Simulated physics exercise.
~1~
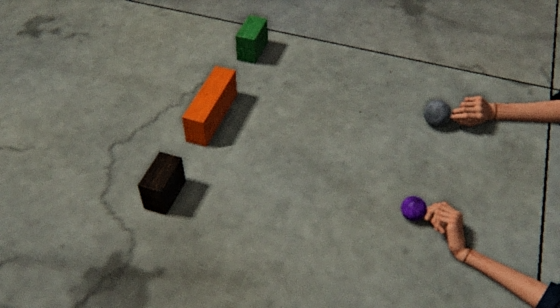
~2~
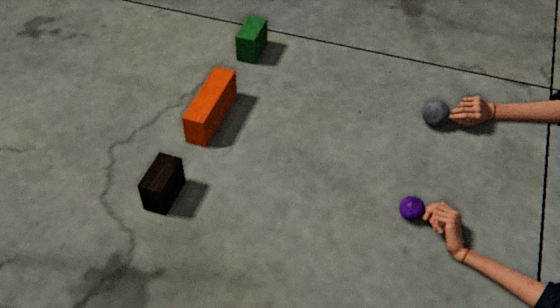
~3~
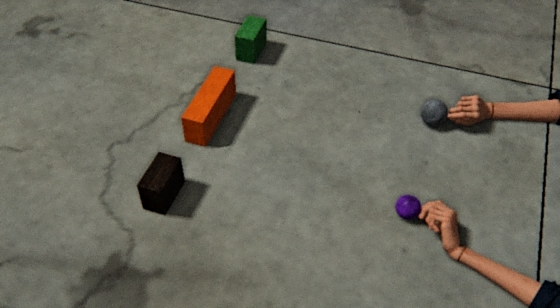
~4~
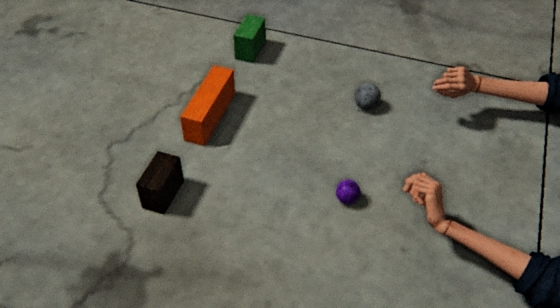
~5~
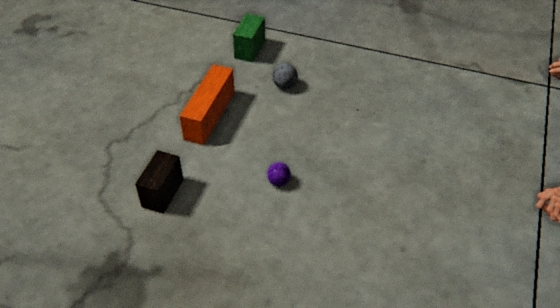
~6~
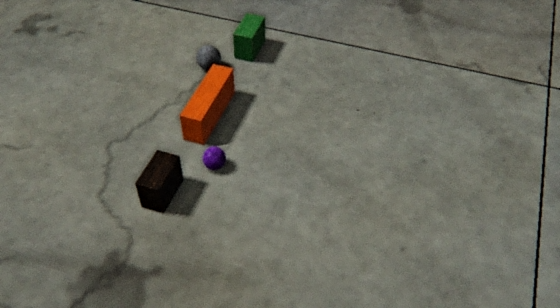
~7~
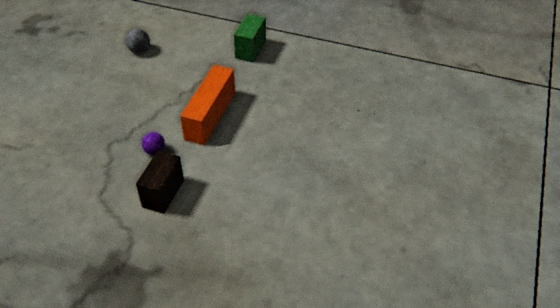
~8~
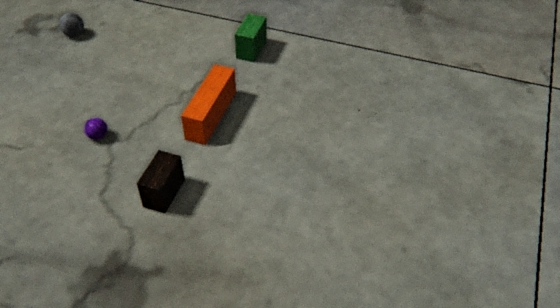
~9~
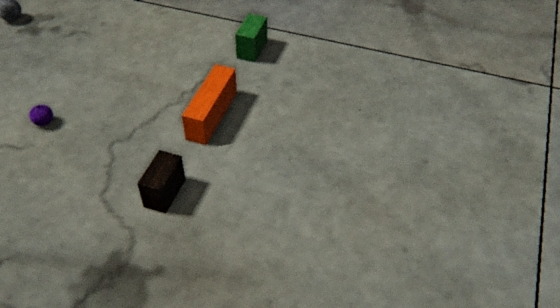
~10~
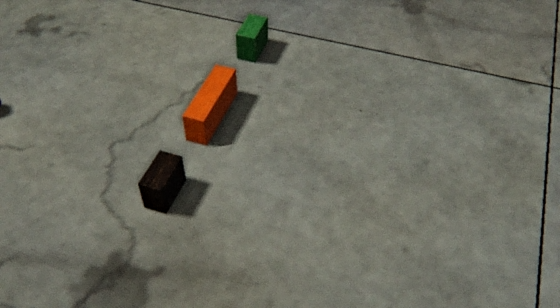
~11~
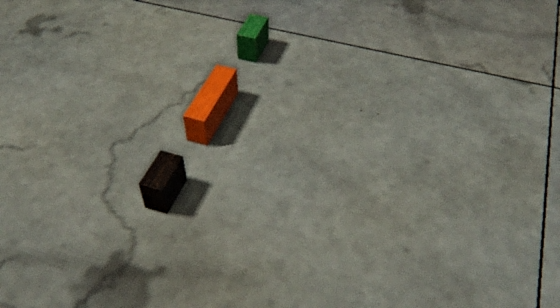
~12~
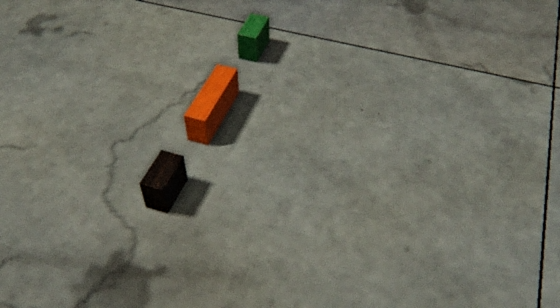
At the start, two hands on the right hold a grey ball and a small round purple object on a cracked grey floor, facing a row of black, orange and green blocks. The hands let go and draw back out of view as both objects roll left. The grey ball passes through the gap between the green and orange blocks, while the purple one rolls between the orange and black blocks. Both keep rolling towards the left edge and leave the view. At the end, only the three blocks remain, still standing in their places.
